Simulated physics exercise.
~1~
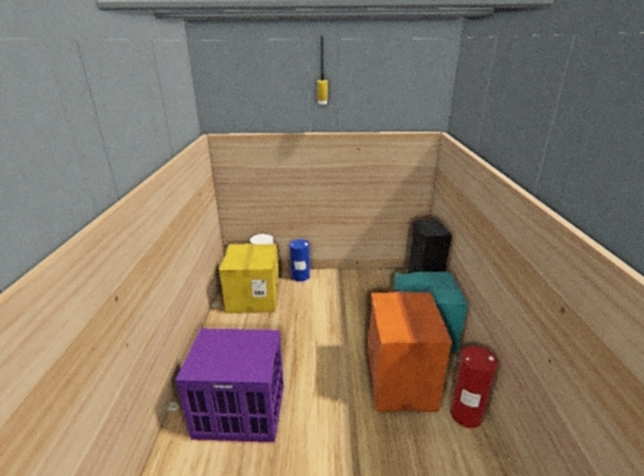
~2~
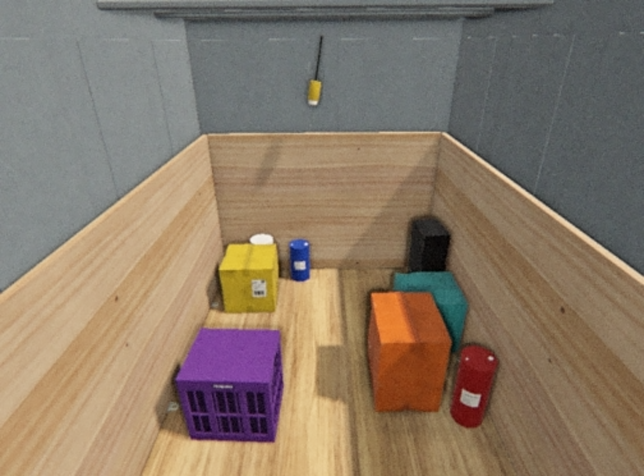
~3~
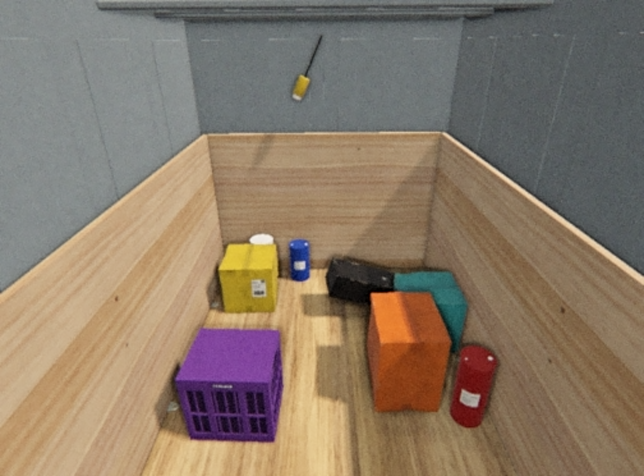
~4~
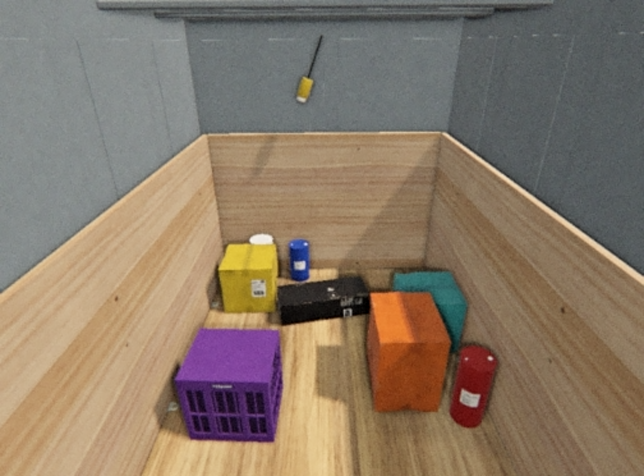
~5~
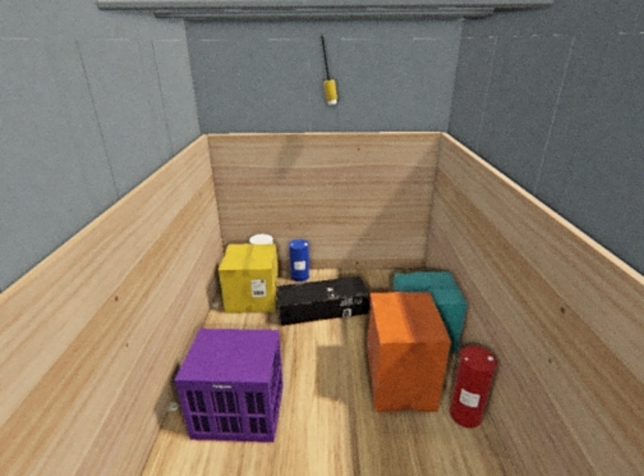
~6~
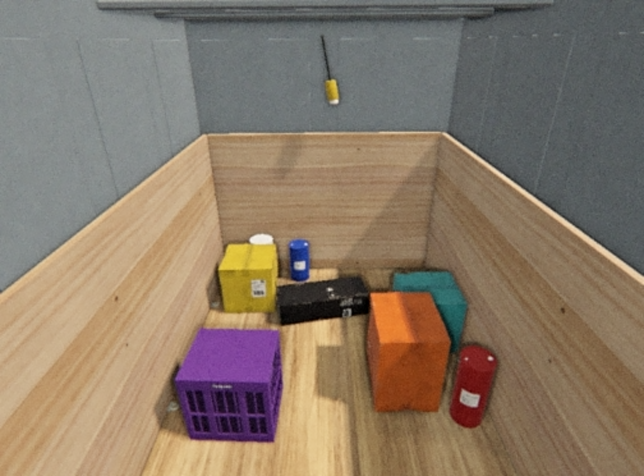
In the video, a lamp swings above a wood-lined load bay holding colored boxes, canisters and a purple crate as the upright black box at the back right topples left, slides toward the yellow box, and ends lying on its side while the other items stay in place.
